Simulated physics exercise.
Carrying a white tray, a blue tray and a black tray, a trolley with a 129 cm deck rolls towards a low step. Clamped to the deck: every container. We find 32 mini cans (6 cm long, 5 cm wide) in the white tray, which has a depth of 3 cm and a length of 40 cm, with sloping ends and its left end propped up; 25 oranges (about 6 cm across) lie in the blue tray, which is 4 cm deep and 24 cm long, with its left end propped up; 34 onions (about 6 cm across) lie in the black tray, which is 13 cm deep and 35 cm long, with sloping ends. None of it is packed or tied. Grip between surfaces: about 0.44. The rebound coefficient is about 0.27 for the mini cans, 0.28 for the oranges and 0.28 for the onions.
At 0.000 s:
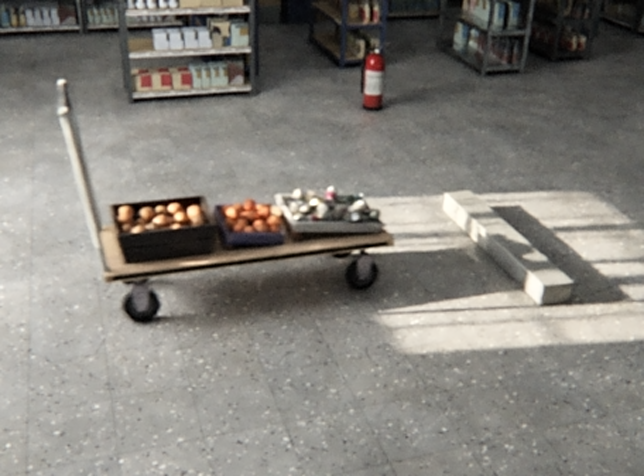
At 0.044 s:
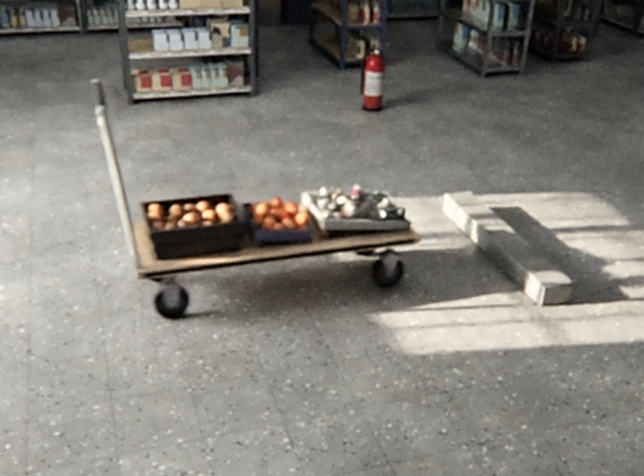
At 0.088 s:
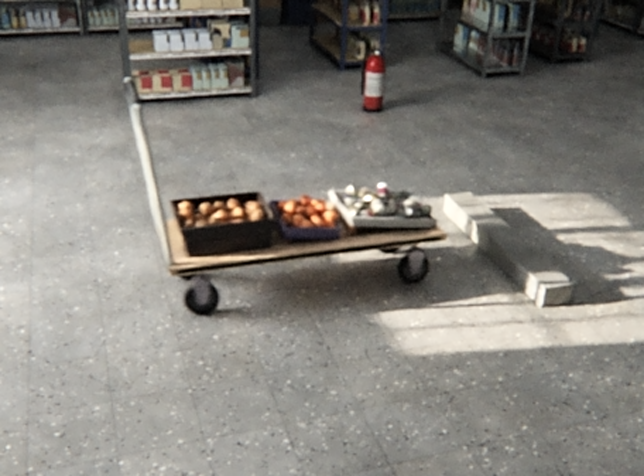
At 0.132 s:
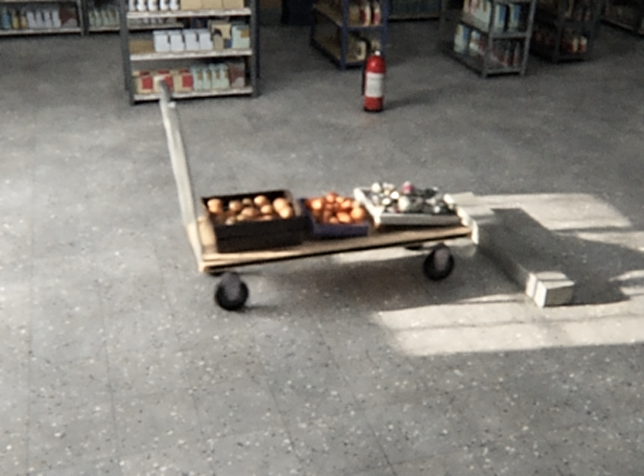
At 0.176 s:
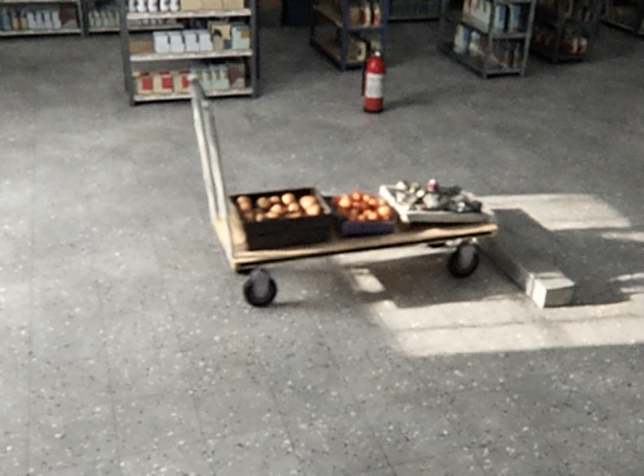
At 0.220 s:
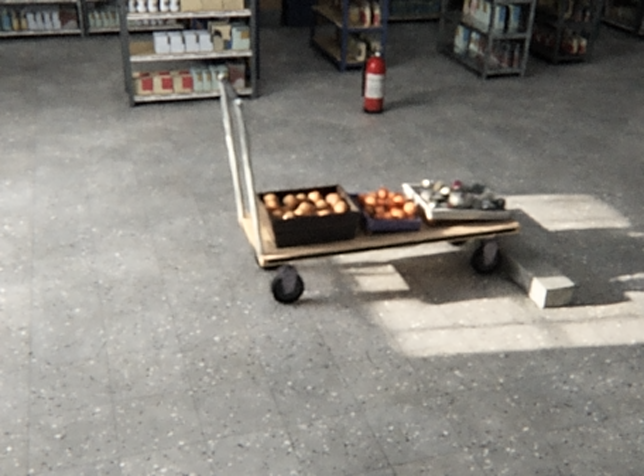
The video shows a flat trolley with an upright handle carrying a black tray, a blue tray and a white tray of small items, rolling steadily right across a speckled floor towards a low step in a sunlit patch.
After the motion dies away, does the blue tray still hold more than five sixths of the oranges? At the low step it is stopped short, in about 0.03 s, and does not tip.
No, more than a sixth are out.
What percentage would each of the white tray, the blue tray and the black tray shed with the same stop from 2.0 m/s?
In that case the white tray sheds 40 per cent of its load, the blue tray 20 per cent, and the black tray 0 per cent.
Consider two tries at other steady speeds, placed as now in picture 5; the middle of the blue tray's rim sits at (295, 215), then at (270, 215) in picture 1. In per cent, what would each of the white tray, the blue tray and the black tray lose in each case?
White tray: 40 / 60 percent; blue tray: 20 / 30 percent; black tray: 0 / 0 percent.
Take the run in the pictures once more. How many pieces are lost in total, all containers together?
About 25 pieces.
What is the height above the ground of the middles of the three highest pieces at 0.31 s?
Their middles average near 48 cm high.
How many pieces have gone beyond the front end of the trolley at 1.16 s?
Count: Approx. 20.
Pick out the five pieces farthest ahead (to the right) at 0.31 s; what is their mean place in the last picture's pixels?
(517, 183).
After 0.31 s, 8 of 32 out of the white tray, 4 of 25 out of the blue tray and 0 of 34 out of the black tray.
After 0.43 s, 16 of 32 out of the white tray, 7 of 25 out of the blue tray and 0 of 34 out of the black tray.
After 0.66 s, 19 of 32 out of the white tray, 7 of 25 out of the blue tray and 1 of 34 out of the black tray.
Final count (at 1.16 s), 19 of 32 out of the white tray, 7 of 25 out of the blue tray and 1 of 34 out of the black tray. Asked share, 7 of 25, 28 per cent.
